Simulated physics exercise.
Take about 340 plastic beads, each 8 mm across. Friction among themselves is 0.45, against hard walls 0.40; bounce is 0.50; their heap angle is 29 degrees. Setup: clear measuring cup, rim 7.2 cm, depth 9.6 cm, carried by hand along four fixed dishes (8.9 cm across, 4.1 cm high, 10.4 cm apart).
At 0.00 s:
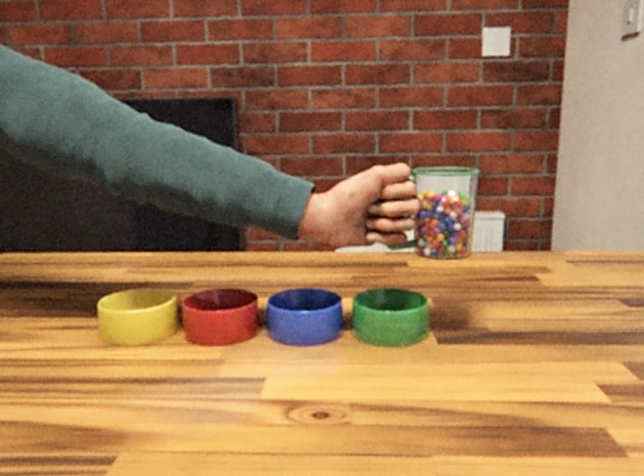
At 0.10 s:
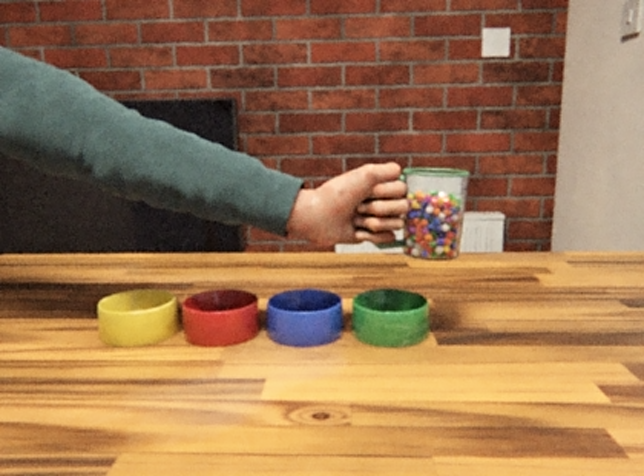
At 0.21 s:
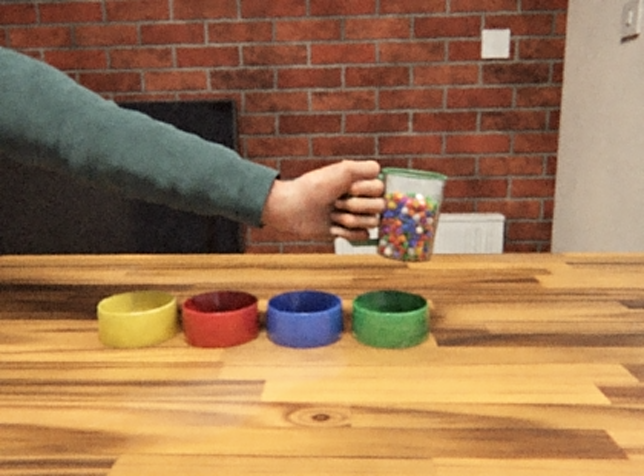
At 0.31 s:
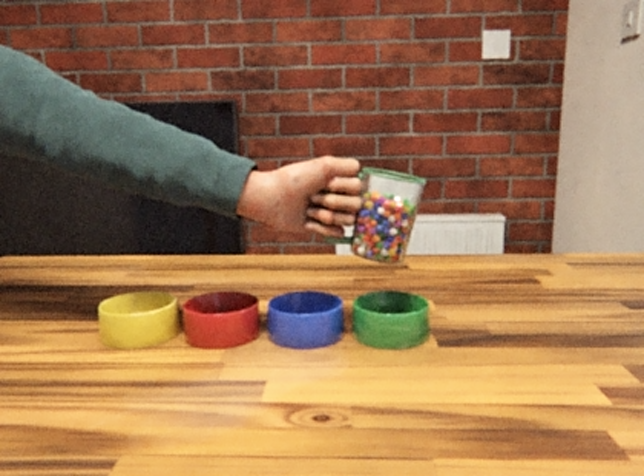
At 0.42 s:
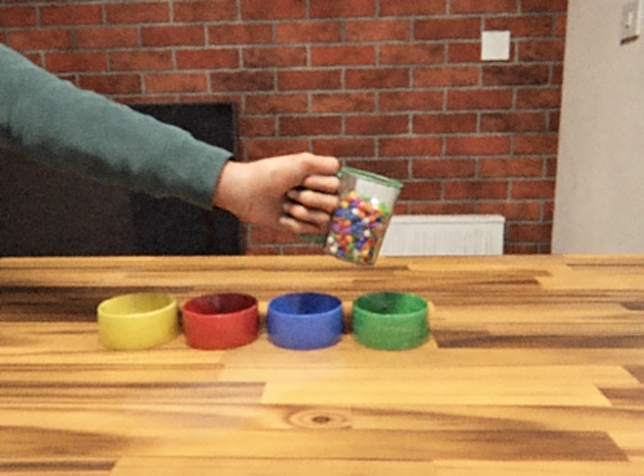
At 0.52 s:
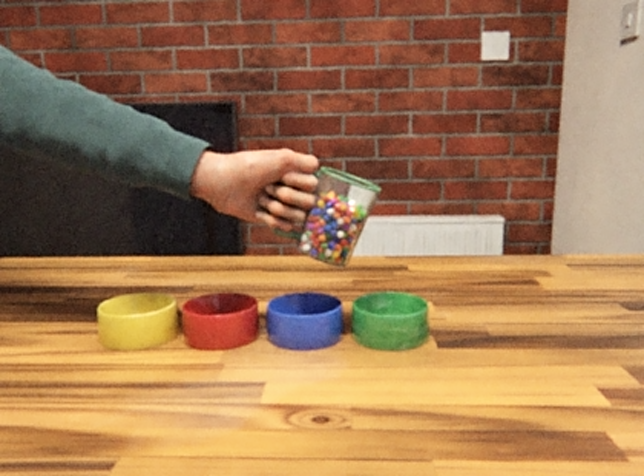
On a wooden table before a brick wall, a hand held a clear cup of colourful beads and moved it left behind four coloured dishes, gradually tilting it to the right.
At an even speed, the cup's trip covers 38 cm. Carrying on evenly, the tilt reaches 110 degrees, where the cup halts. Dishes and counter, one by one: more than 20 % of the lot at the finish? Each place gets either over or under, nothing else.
Here is the list: Red over, blue under, green under, yellow under, counter over.
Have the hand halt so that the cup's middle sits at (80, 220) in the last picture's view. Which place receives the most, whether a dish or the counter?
Most goes to: Yellow.
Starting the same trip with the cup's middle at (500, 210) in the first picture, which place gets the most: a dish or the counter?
Largest amount ends at red.
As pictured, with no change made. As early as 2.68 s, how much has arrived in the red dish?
Roughly 35 in a hundred.
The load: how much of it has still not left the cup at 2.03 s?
Close to 100 in a hundred.
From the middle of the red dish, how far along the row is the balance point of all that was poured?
Offset from the dish centre: About 3 cm, left side.
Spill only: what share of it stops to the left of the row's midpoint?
100 per cent.
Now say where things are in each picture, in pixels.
In the first frame, cup at (444, 213), tilt 0 degrees, lip at (477, 171), moved 0.0 cm; middle of the pieces at (445, 224); green dish at (390, 300); blue dish at (305, 300); red dish at (221, 300); yellow dish at (138, 300).
In the second frame, cup at (433, 214), tilt 2 degrees, lip at (467, 173), moved 1.2 cm; middle of the pieces at (434, 225).
In the third frame, cup at (409, 215), tilt 7 degrees, lip at (445, 177), moved 4.0 cm; middle of the pieces at (409, 226).
In the fourth frame, cup at (385, 216), tilt 12 degrees, lip at (424, 181), moved 6.9 cm; middle of the pieces at (384, 227).
In the fifth frame, cup at (360, 217), tilt 16 degrees, lip at (402, 186), moved 9.7 cm; middle of the pieces at (359, 228).
In the sixth frame, cup at (336, 218), tilt 21 degrees, lip at (379, 190), moved 12.5 cm; middle of the pieces at (334, 229); green dish at (390, 304); blue dish at (305, 304); red dish at (220, 304); yellow dish at (138, 304). Its pace works out near 45 degrees a second; the hand travels 27 cm a second.
After 1.43 s, tilt 62 degrees; cup holds 100 %.
Then, at 2.03 s, tilt 90 degrees; cup holds 100 %.
Then, at 2.68 s, tilt 110 degrees; cup holds 30 %, red 35 %, yellow 5 %.
By 3.8 s all is still; red 60 %, blue 0 %, green 0 %, yellow 5 %, counter 35 %.
